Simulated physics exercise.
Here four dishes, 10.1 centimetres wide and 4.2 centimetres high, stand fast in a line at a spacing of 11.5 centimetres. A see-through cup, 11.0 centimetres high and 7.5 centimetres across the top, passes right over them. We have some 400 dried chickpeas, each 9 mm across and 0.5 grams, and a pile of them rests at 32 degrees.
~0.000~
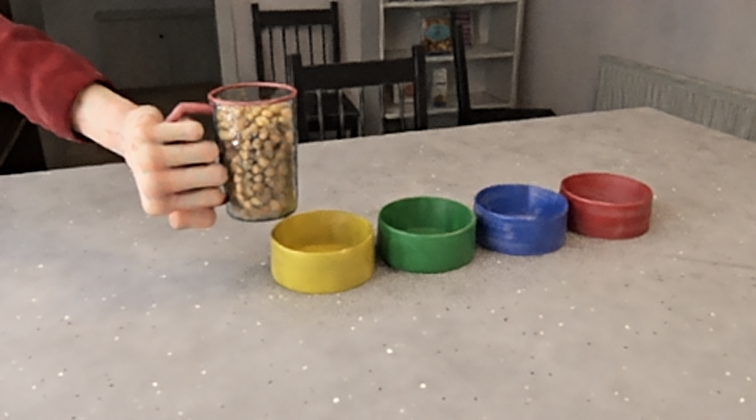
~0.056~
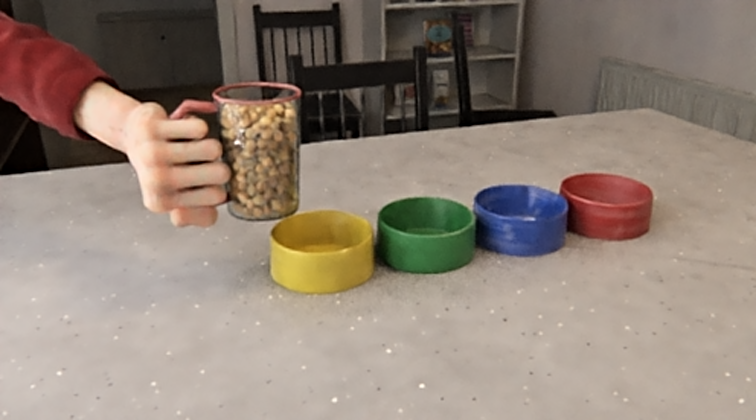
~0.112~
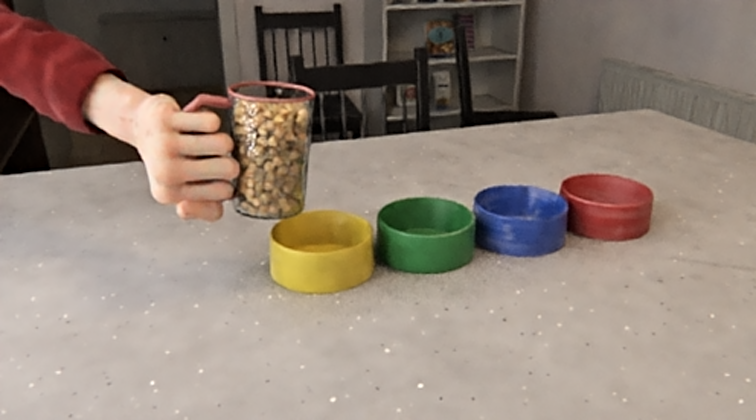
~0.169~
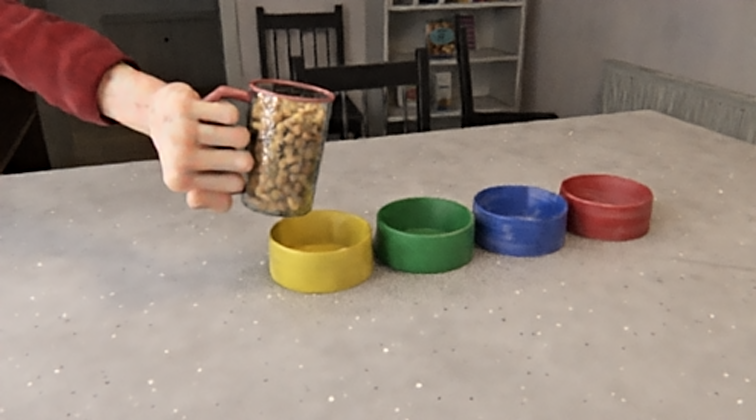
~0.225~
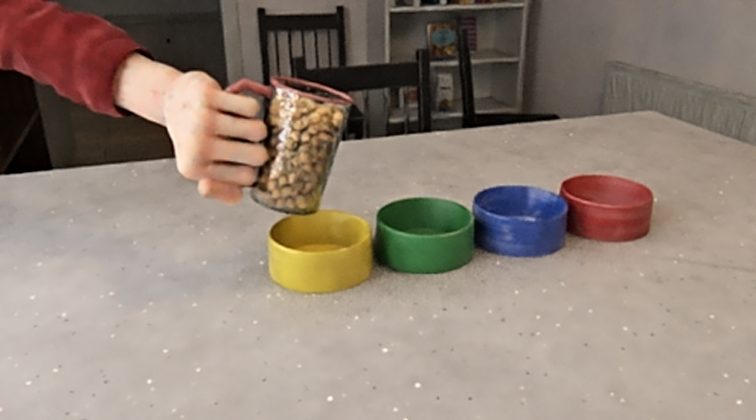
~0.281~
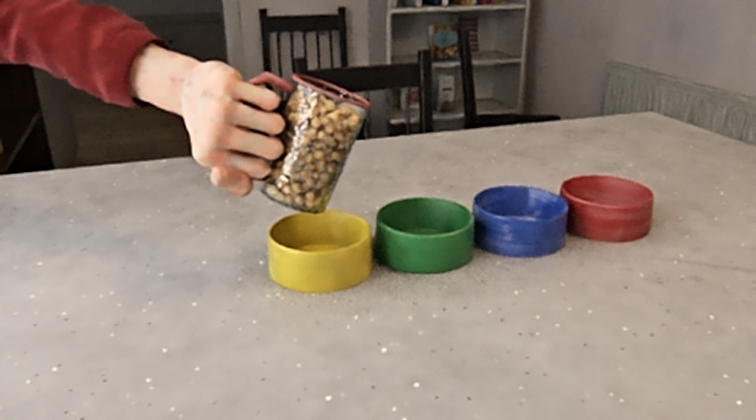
A hand moves a clear cup of chickpeas right above four coloured dishes, gradually tilting it.
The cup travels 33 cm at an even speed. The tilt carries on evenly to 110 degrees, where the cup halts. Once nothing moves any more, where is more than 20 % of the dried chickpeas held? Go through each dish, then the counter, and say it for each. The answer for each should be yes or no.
Red - yes, blue - no, green - no, yellow - no, counter - no.
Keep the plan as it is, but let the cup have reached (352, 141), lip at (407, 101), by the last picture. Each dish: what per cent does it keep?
In the end red holds 100, blue holds 0, green holds 0, yellow holds 0.
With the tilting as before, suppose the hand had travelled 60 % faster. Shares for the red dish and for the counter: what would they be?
Result - red dish: 100; counter: 0.
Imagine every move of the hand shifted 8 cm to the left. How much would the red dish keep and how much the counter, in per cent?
In that case, red: 10; counter: 20.
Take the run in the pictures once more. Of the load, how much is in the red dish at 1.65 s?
I'd put it at about 65 % by that time.
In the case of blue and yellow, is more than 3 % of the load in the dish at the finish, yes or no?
For blue, it does, for yellow, it does not.
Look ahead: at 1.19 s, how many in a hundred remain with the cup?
That would be some 80 per cent.
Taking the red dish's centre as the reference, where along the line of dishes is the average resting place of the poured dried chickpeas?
I'd say about 1 cm, heading down the x axis.
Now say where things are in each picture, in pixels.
In the first frame, cup at (258, 153), tilt 0 degrees, lip at (294, 90), moved 0.0 cm; middle of the pieces at (263, 156); yellow dish at (322, 231); green dish at (426, 215); blue dish at (521, 201); red dish at (606, 188).
In the second frame, cup at (261, 152), tilt 1 degrees, lip at (299, 91), moved 0.3 cm; middle of the pieces at (266, 156).
In the third frame, cup at (271, 151), tilt 5 degrees, lip at (312, 93), moved 1.3 cm; middle of the pieces at (275, 154).
In the fourth frame, cup at (284, 149), tilt 11 degrees, lip at (332, 95), moved 2.6 cm; middle of the pieces at (288, 153).
In the fifth frame, cup at (298, 147), tilt 17 degrees, lip at (350, 99), moved 4.0 cm; middle of the pieces at (301, 152).
In the sixth frame, cup at (312, 145), tilt 23 degrees, lip at (367, 103), moved 5.3 cm; middle of the pieces at (314, 150); yellow dish at (320, 230); green dish at (425, 216); blue dish at (520, 203); red dish at (606, 191). Its pace works out near 100 degrees a second; the hand travels 24 cm a second.
Then, at 0.83 s, tilt 79 degrees; cup holds 100 %.
Then, at 1.19 s, tilt 110 degrees; cup holds 80 %, blue 10 %.
Then, at 1.65 s, tilt 110 degrees; cup holds 20 %, red 65 %, blue 10 %.
In the end, at 2.7 s, red 85 %, blue 10 %, green 0 %, yellow 0 %, counter 5 %.
